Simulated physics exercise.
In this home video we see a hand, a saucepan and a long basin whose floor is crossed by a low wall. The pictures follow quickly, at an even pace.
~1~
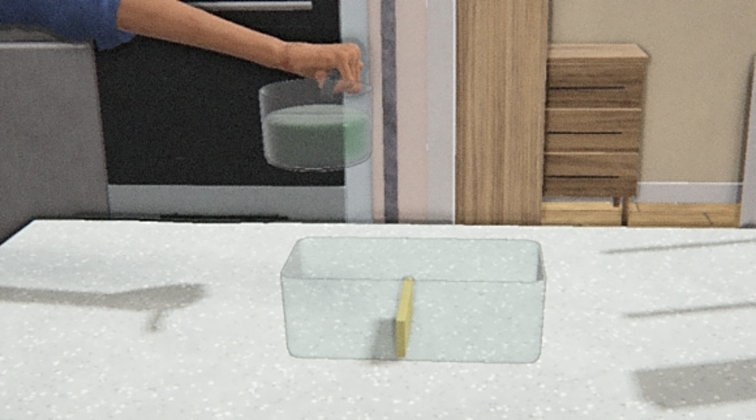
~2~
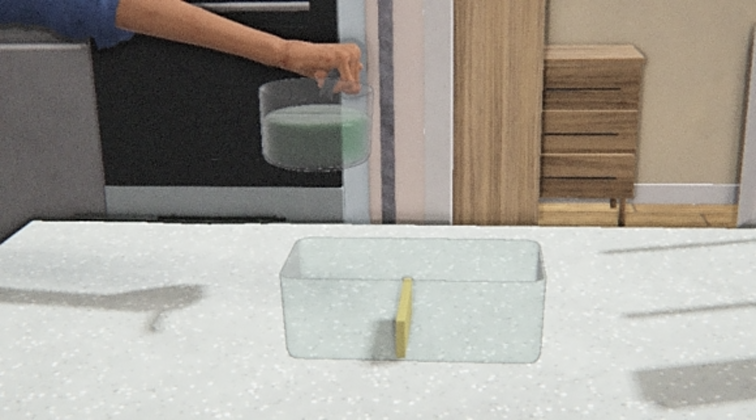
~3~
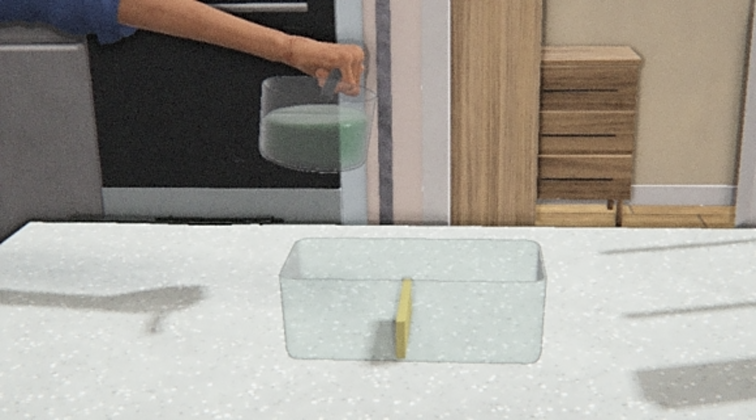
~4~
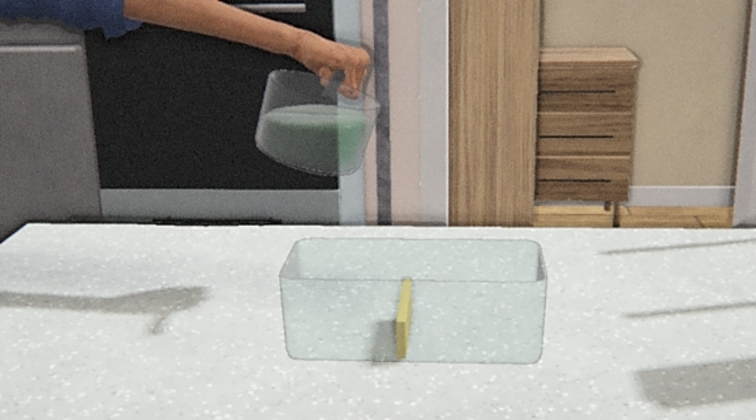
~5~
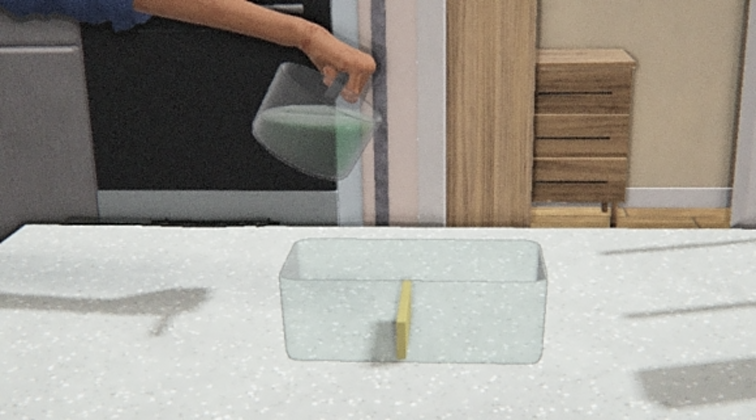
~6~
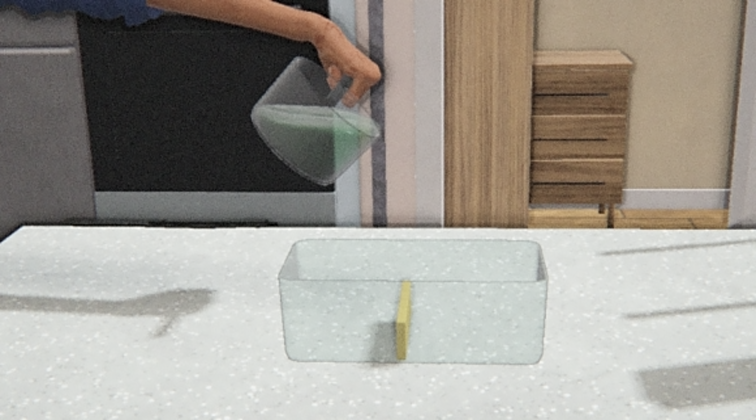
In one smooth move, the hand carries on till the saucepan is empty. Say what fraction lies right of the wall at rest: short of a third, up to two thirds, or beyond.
The amount right of the wall is going to settle in the middle, one third to two thirds.
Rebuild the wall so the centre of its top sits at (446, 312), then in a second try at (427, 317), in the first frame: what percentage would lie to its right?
Note - case one near 10 %, case two near 30 %.
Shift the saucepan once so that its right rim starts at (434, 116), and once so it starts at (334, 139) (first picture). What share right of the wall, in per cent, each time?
The first start yields 90 per cent, the second 10 per cent.
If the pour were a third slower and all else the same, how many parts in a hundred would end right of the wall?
It comes to around 65 per cent.
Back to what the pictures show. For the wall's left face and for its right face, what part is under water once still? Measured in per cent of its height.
30 per cent for the left part, 30 for the right.
A moment on, the saucepan is tipped right over and 27 per cent is still to pour, 0 is left of the wall and 18 right of it.
Next, the saucepan is tipped right over and 5 per cent is still to pour, 29 is left of the wall and 56 right of it.
Then the saucepan is tipped right over and 0 per cent is still to pour, 38 is left of the wall and 55 right of it.
Later the saucepan is tipped right over and 0 per cent is still to pour, 41 is left of the wall and 56 right of it.
Finally, 41 per cent lies left of the wall, 56 right of it and 3 outside.
